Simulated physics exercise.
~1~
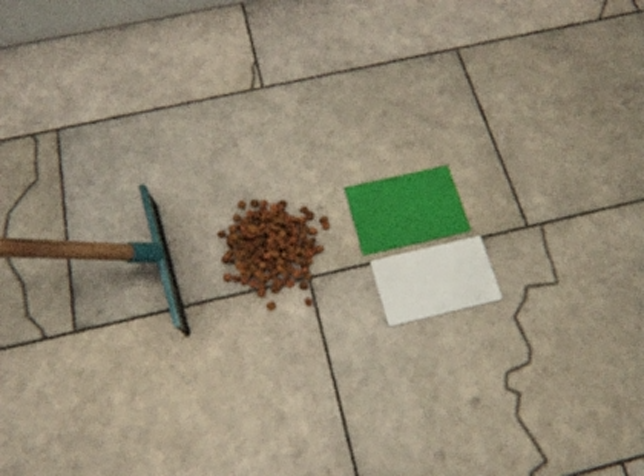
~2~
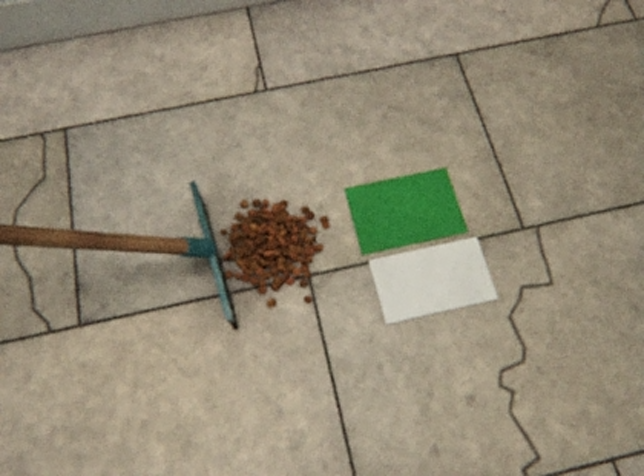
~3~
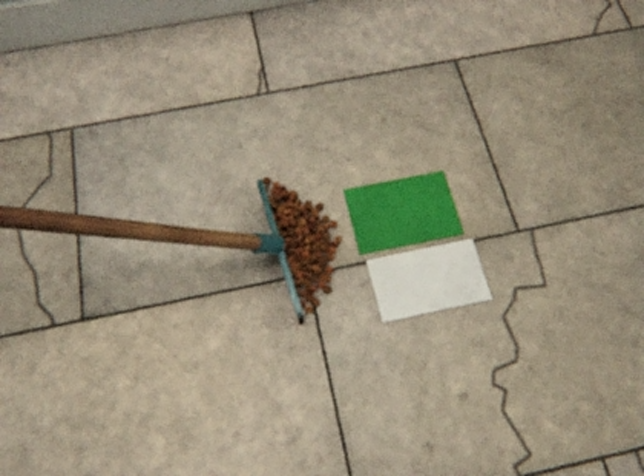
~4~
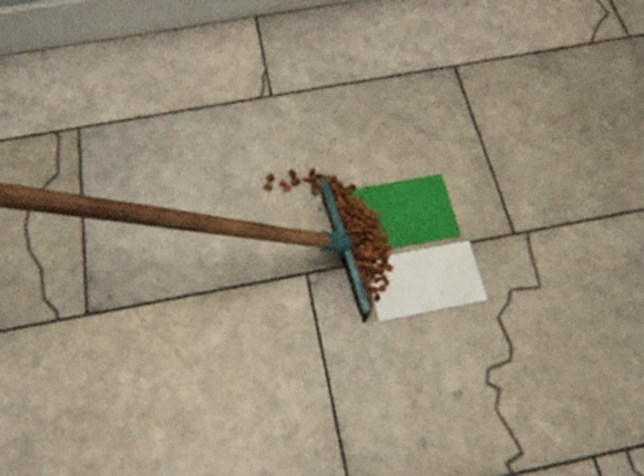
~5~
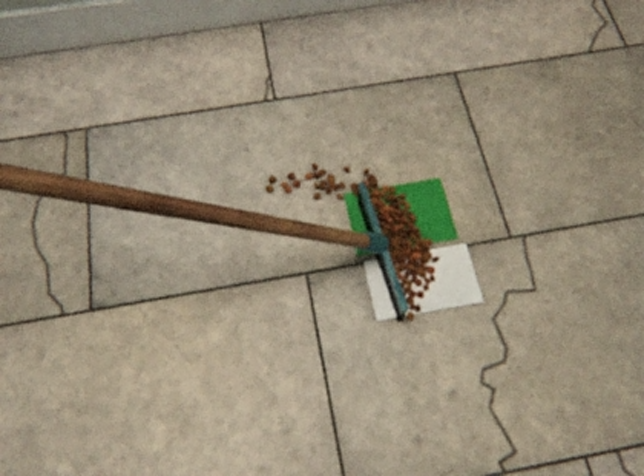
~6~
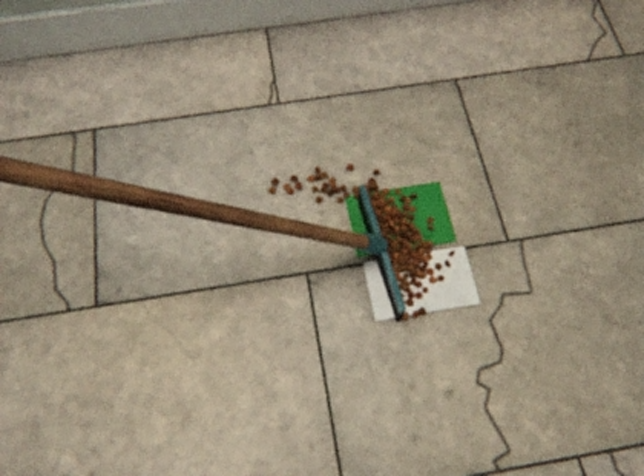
The video shows a teal squeegee on a wooden handle sliding right across stone tiles into a pile of brown kibble, pushing it onto green and white mats. The squeegee halts with most pieces spread over both mats, more on the green, and some left scattered behind the blade.
